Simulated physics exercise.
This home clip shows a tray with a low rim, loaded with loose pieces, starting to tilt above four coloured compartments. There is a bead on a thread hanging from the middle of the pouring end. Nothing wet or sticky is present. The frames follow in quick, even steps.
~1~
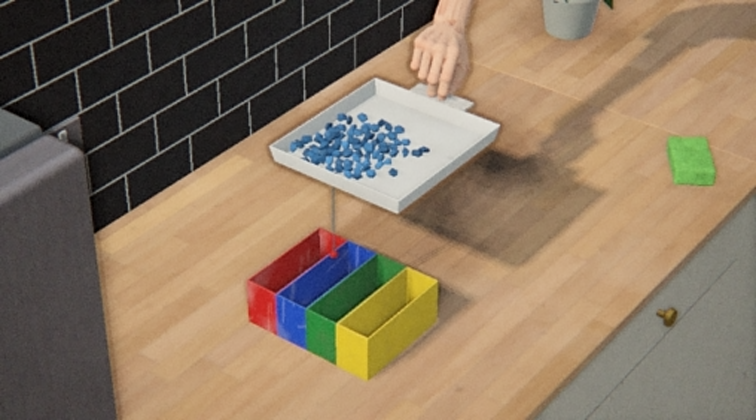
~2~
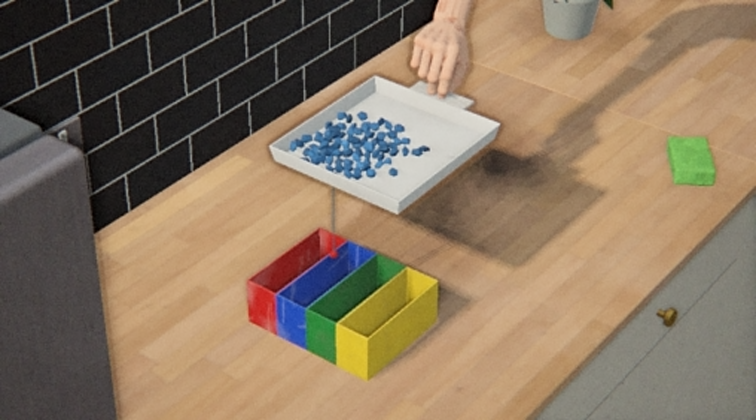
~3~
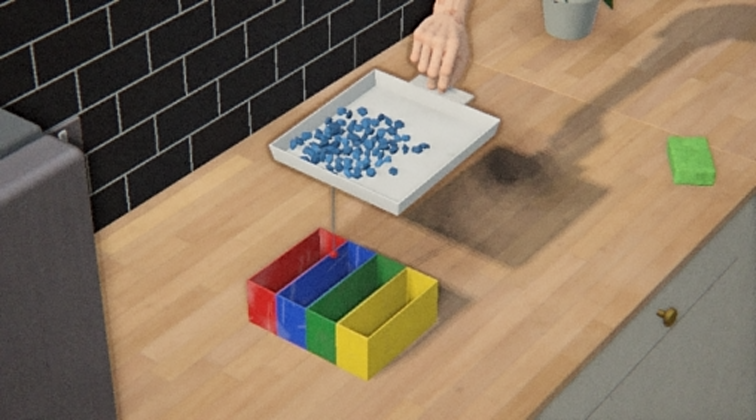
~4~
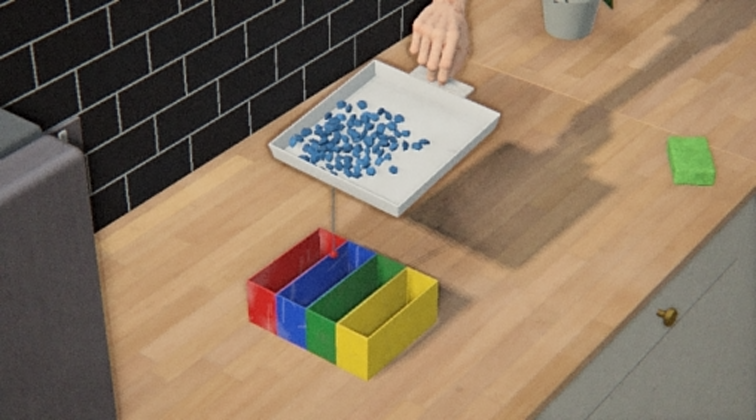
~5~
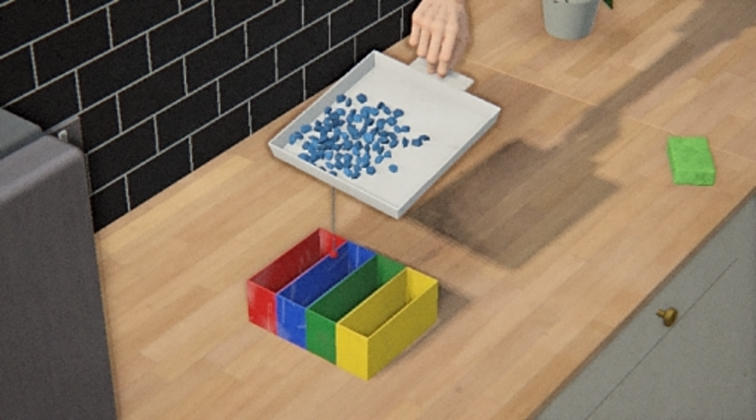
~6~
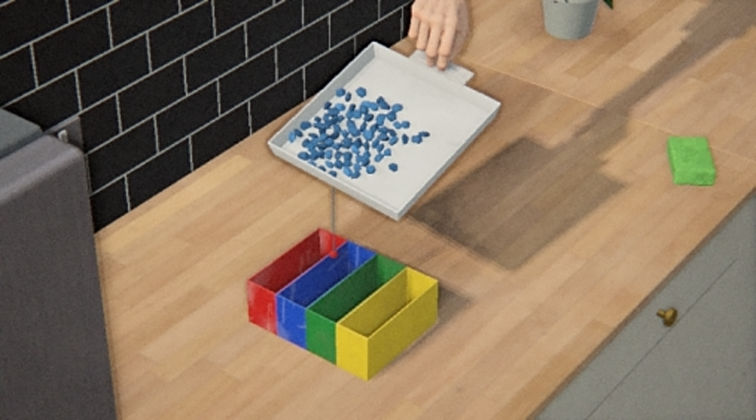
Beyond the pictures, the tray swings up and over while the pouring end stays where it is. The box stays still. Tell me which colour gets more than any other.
The yellow one gets the most.
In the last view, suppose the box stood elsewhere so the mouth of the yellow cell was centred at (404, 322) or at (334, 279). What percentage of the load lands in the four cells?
First case: Some 100 %; second case: Some 10 %.
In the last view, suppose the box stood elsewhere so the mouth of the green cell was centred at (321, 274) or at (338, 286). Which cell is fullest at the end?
First try: The cell in yellow. Second try: The yellow one.
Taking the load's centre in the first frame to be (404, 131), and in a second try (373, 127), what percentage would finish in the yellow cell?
In order, 60 % then 60 %.
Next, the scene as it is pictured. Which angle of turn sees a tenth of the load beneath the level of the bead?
Around 85 degrees of turn.
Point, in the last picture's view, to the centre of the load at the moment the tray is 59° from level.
Roughly at (357, 171).
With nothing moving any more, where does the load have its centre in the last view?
Resting centre, last picture - approx. (377, 333).
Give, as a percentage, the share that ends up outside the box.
Close to 0 in a hundred.
Soon, tray tipped steeply; all on the tray.
A while on, tray tipped right over; about half on the tray; about a quarter in the yellow cell; a small part in the green cell; about a quarter falling or outside the box.
Towards the end, tray tipped past a quarter turn; about two thirds in the yellow cell; about a third in the green cell; a small part in the blue cell.
Finally, tray tipped past a quarter turn; about two thirds in the yellow cell; about a third in the green cell; a small part in the blue cell; none in the red cell.
